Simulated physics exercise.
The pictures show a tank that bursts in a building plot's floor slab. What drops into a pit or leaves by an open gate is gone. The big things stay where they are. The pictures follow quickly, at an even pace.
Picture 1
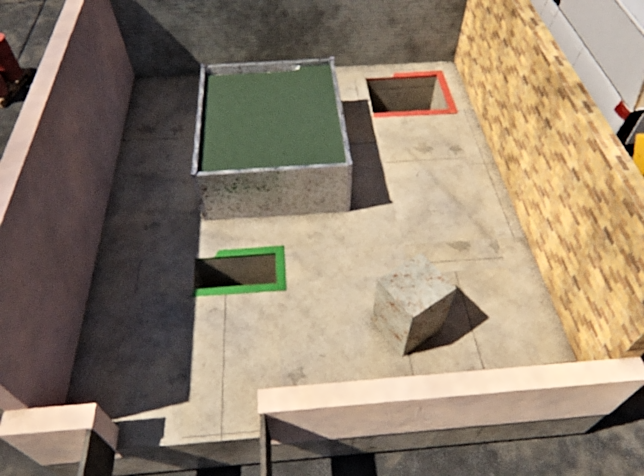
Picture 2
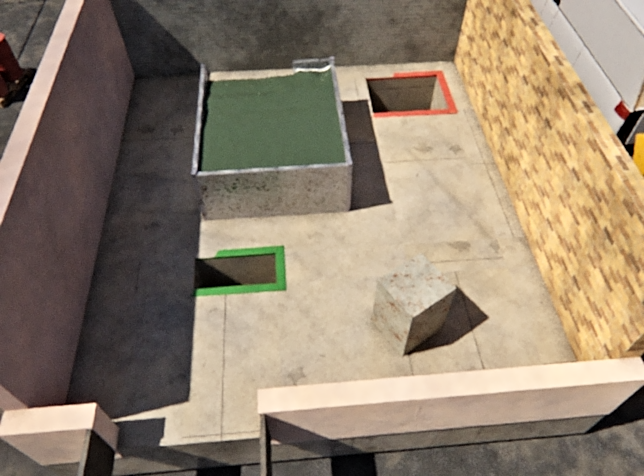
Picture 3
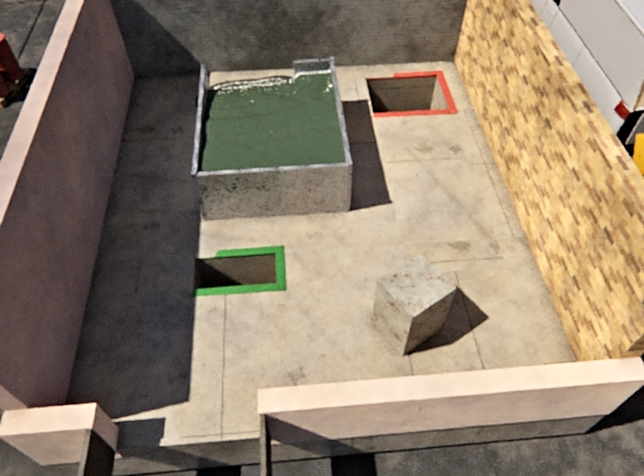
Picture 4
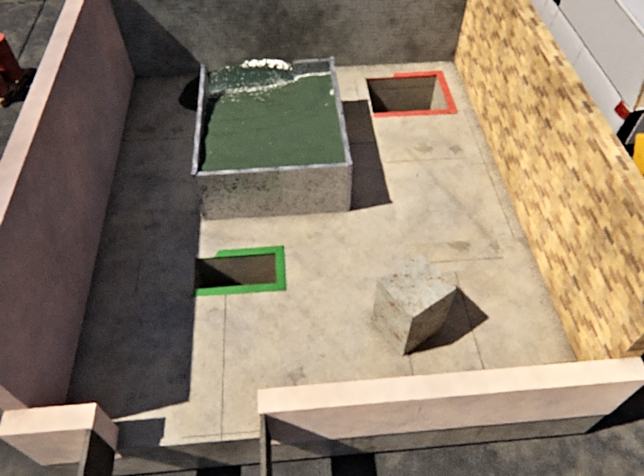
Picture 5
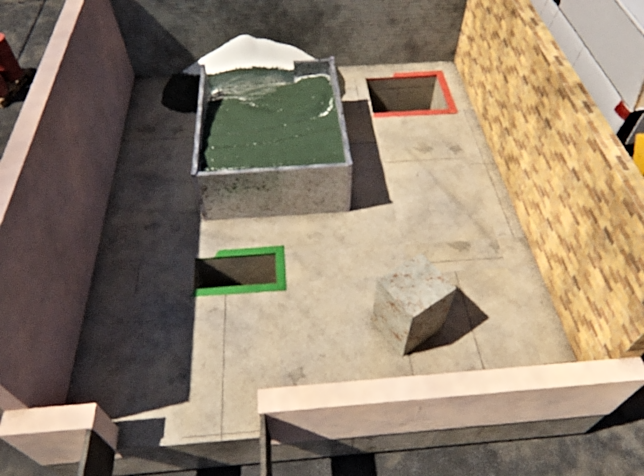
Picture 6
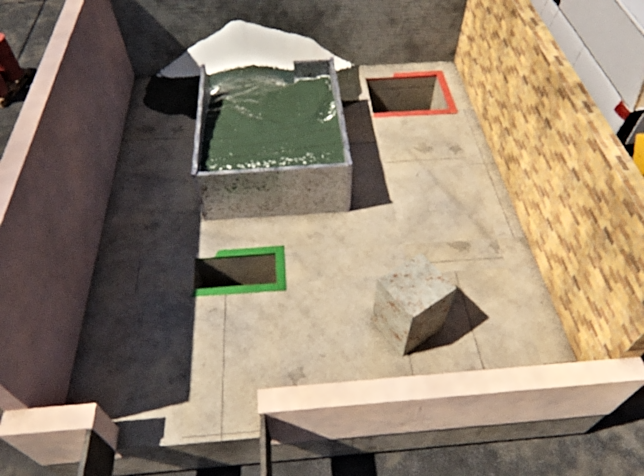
A walled concrete plot held a raised tank of still green water, then the water stirred and poured out over the far side, spreading in a white, foamy sheet behind the tank.
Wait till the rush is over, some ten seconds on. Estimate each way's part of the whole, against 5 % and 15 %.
In the end: The gate takes more than 15 %; the red pit takes more than 15 %; the green pit takes from 5 to 15 %.
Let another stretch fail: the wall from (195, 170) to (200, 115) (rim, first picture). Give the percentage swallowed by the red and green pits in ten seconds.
In per cent: Red 20, green 2.
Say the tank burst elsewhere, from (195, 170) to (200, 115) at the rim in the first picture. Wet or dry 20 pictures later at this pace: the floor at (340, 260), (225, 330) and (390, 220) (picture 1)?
In turn: Free of water, wet, free of water.
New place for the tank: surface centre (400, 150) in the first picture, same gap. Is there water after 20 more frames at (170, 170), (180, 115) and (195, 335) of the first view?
In turn: Wet, flooded, free of water.
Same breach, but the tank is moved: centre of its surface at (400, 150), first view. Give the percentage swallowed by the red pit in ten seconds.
Parts in a hundred: Red 45.
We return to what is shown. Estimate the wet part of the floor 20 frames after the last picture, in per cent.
About 55 per cent.
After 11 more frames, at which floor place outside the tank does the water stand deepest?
At about (145, 76).
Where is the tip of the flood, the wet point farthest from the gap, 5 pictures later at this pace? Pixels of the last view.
At about (452, 61).
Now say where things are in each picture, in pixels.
The first frame shows still water in the water tank at (270, 115).
In the second frame, water pours out on the water tank's far side and has run to a hidden place.
In the third frame, the front is at a hidden place, out from the gap on the water tank's far side.
In the fourth frame, water pours out on the water tank's far side and has run to a hidden place.
In the fifth frame, water pours out on the water tank's far side and has run to a hidden place.
In the sixth frame, the front is at (355, 66), out from the gap on the water tank's far side.
A moment on, water covers 20 % of the floor; the gate 0 %, the red pit 1 %, the green pit 0 %.
Next, water covers 35 % of the floor; the gate 0 %, the red pit 7 %, the green pit 0 %.
Then, water covers 55 % of the floor; the gate 0 %, the red pit 15 %, the green pit 2 %.
Later, water covers 70 % of the floor; the gate 10 %, the red pit 25 %, the green pit 5 %.
In the end, water covers 80 % of the floor; the gate 19 %, the red pit 33 %, the green pit 7 %.
